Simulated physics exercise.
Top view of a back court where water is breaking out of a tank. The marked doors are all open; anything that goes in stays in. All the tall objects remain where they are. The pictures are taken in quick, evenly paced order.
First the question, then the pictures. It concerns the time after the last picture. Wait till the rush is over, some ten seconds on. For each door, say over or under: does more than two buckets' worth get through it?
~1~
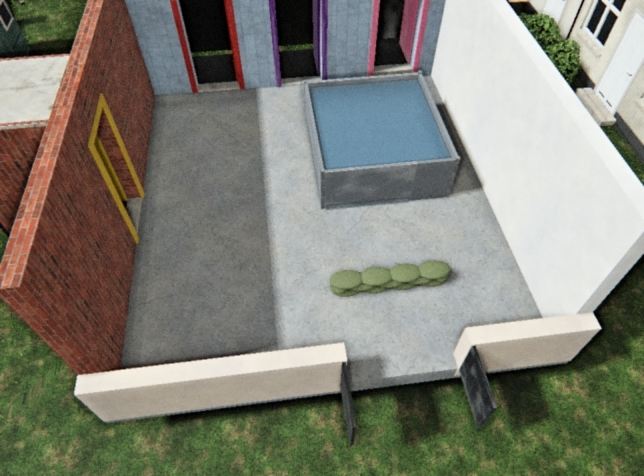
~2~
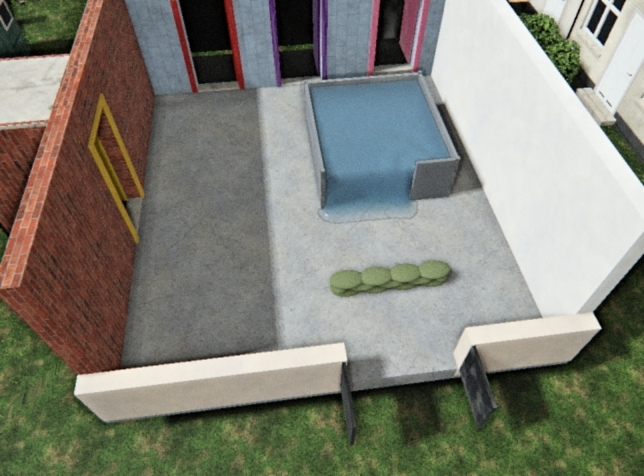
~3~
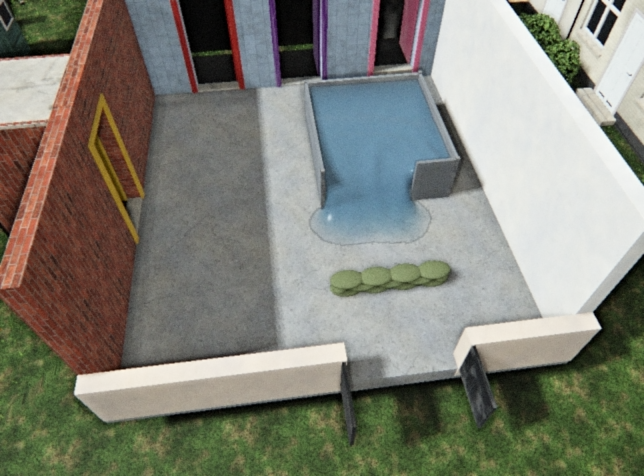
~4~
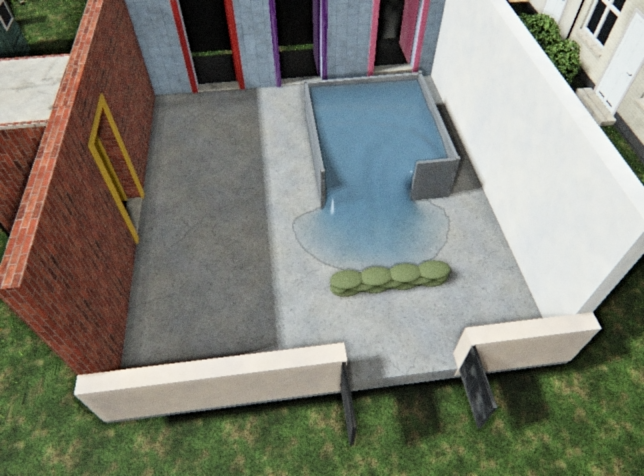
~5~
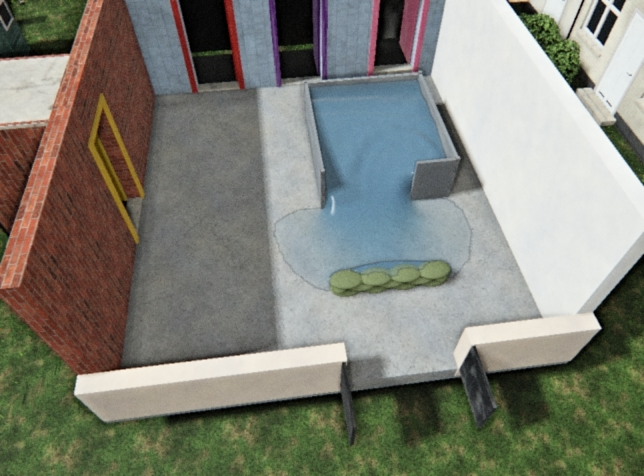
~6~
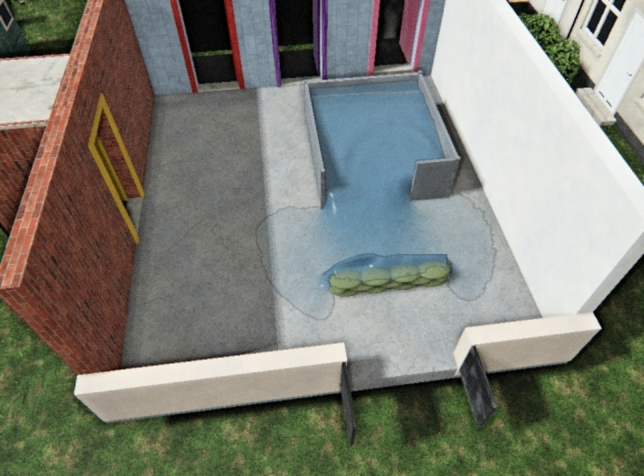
Purple door: Over, pink door: Under, red door: Over, yellow door: Over.
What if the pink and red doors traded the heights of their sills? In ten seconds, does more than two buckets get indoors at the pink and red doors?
Result: Pink door crosses the threshold; red door remains below the limit.
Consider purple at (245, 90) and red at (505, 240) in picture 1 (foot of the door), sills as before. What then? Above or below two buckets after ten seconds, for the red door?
Observation - red door ends up higher.
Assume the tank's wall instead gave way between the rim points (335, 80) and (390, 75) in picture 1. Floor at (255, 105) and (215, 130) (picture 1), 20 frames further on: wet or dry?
Taking them in turn, they come out soaked and soaked.
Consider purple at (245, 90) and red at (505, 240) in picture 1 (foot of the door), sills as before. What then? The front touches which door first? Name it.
That's the door marked red.
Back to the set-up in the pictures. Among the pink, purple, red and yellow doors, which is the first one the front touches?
Go with the yellow door.
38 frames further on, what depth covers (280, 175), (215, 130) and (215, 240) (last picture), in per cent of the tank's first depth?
Respectively 2, 4 and 14 per cent.
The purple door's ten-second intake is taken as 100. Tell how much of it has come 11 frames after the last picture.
Around 0 in a hundred.
A moment on, water covers 35 % of the floor; the purple door not reached, the pink door not reached, the red door not reached, the yellow door not reached.
Next, water covers 45 % of the floor; the purple door not reached, the pink door not reached, the red door not reached, the yellow door not reached.
Then, water covers 60 % of the floor; the purple door not reached, the pink door not reached, the red door not reached, the yellow door wet at the sill, nothing in.
Later, water covers 95 % of the floor; the purple door wet at the sill, nothing in, the pink door wet at the sill, nothing in, the red door under two buckets in, the yellow door over two buckets in.
In the end, water covers 100 % of the floor; the purple door over two buckets in, the pink door wet at the sill, nothing in, the red door far over two buckets in, the yellow door over two buckets in.
